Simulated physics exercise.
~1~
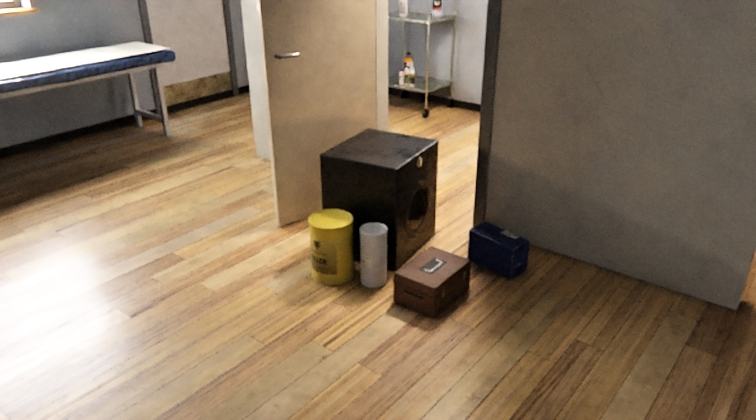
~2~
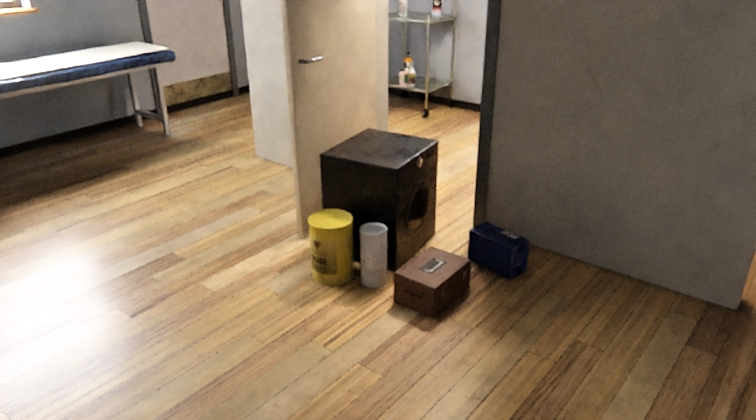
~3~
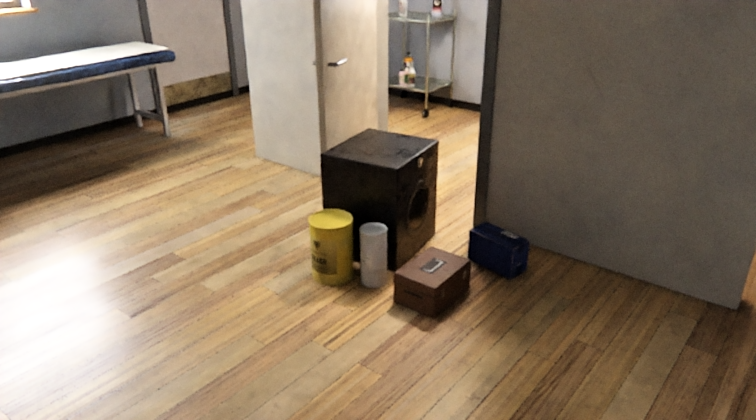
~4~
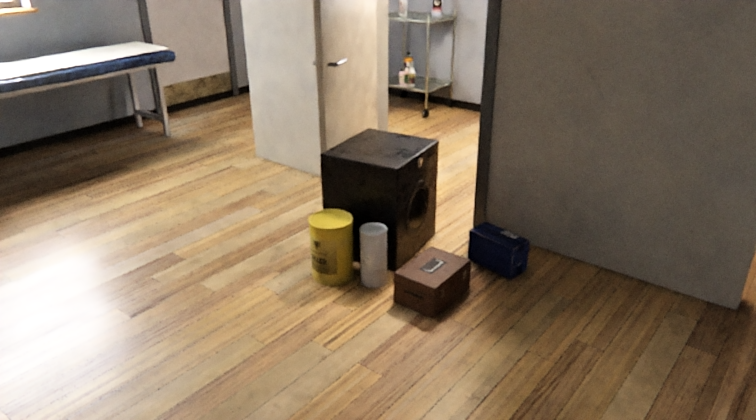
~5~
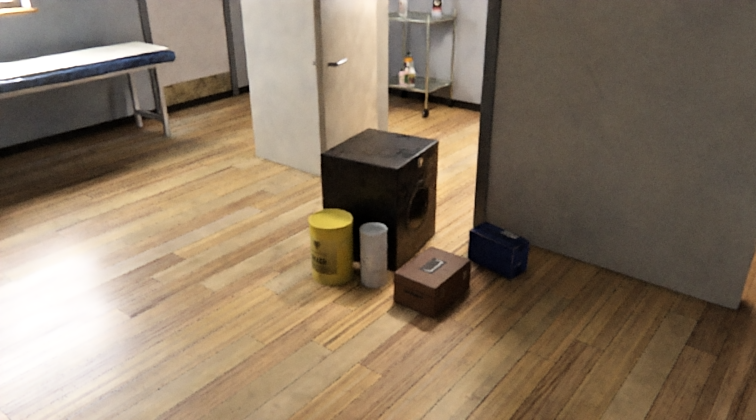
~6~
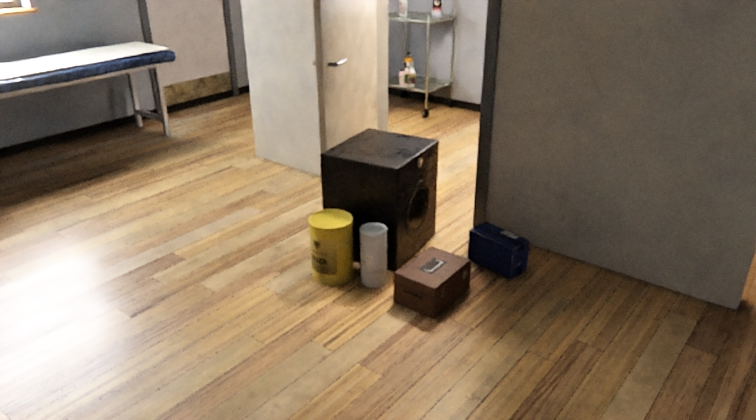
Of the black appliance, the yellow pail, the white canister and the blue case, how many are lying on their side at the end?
None of them are lying on their side. All four are still standing upright where they started.
